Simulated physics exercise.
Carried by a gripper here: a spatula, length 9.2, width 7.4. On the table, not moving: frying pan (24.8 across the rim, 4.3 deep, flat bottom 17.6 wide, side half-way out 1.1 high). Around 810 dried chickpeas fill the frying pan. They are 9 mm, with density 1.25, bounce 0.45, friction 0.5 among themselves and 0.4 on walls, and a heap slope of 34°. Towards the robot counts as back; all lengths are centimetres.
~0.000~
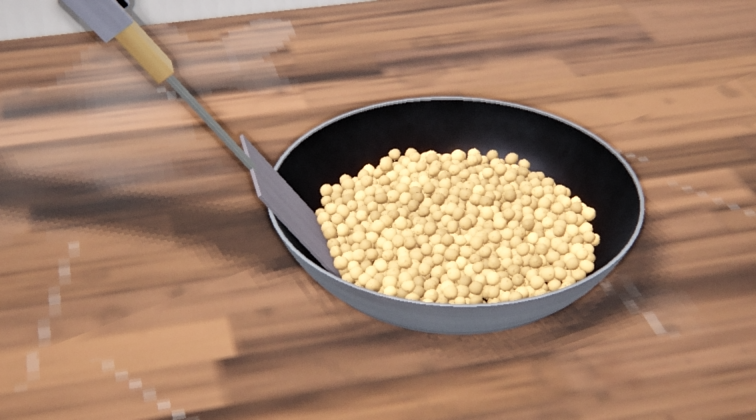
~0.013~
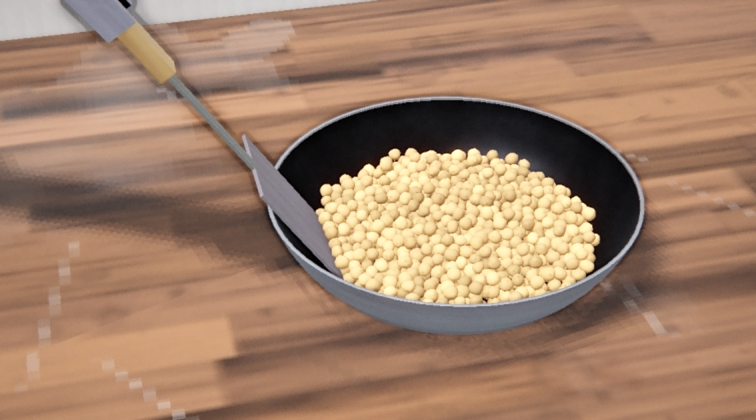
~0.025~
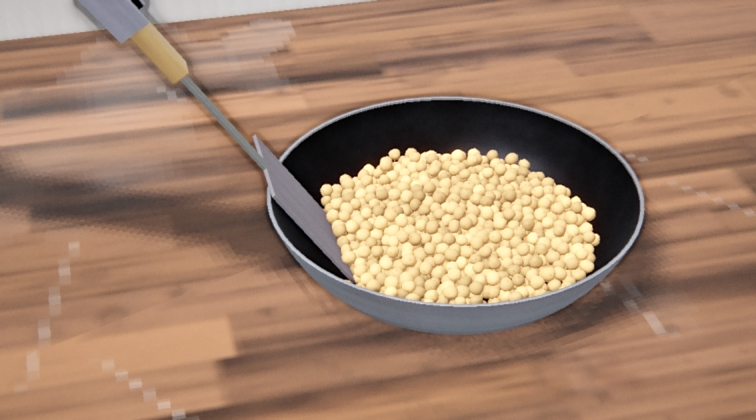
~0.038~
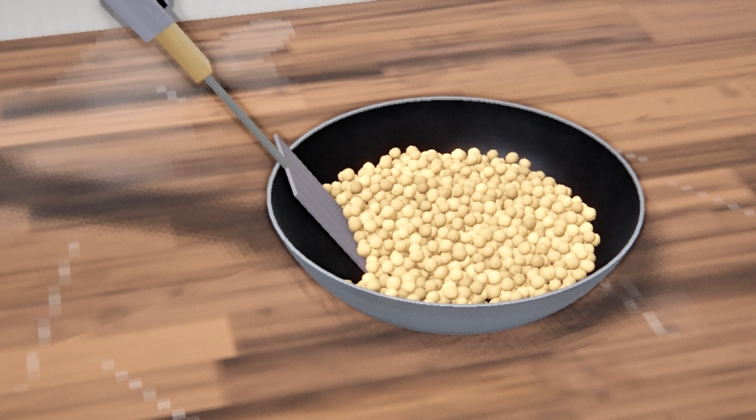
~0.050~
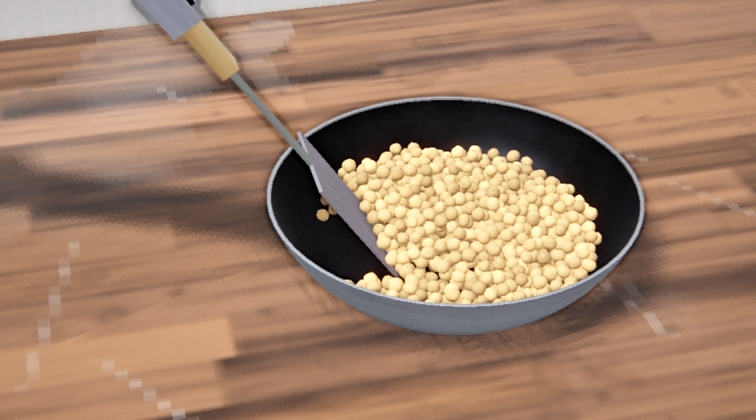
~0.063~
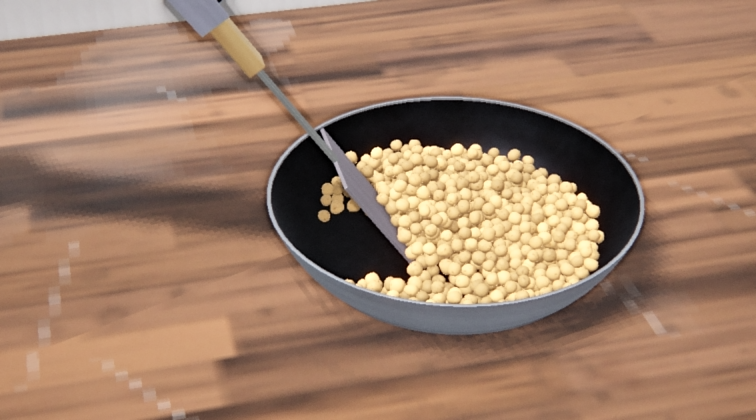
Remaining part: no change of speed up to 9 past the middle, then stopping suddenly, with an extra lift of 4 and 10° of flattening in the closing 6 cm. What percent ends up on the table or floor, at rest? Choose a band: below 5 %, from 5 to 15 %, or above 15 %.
That share falls above 15 %.
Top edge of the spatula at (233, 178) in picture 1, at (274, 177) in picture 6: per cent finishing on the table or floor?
Near 10 in a hundred.
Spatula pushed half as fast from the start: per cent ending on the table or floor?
It would be near 10 per cent.
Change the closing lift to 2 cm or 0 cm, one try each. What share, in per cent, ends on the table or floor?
You'd get some 25 per cent with the first setting and some 20 per cent with the second.
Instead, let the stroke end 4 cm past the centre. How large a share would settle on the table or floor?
In that case about 10 percent ends on the table or floor.
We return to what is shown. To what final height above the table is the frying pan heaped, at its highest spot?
Close to 4.0 centimetres high.
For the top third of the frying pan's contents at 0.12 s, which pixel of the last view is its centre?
The middle sits at approx. (517, 191).
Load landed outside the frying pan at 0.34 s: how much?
Roughly 15 percent.
By 0.09 s, sloping 57°, highest piece 7 above the table; 809 in the frying pan.
By 0.12 s, sloping 54°, highest piece 8 above the table; 809 in the frying pan.
By 0.34 s, sloping 47°, highest piece 8 above the table; 623 in the frying pan, 126 on the table or floor, 60 on the blade or in flight.
By 1.39 s, sloping 47°, highest piece 4 above the table; 623 in the frying pan, 186 on the table or floor.
Final count, 623 in the frying pan, 186 on the table or floor. That is 23 % on the table or floor.
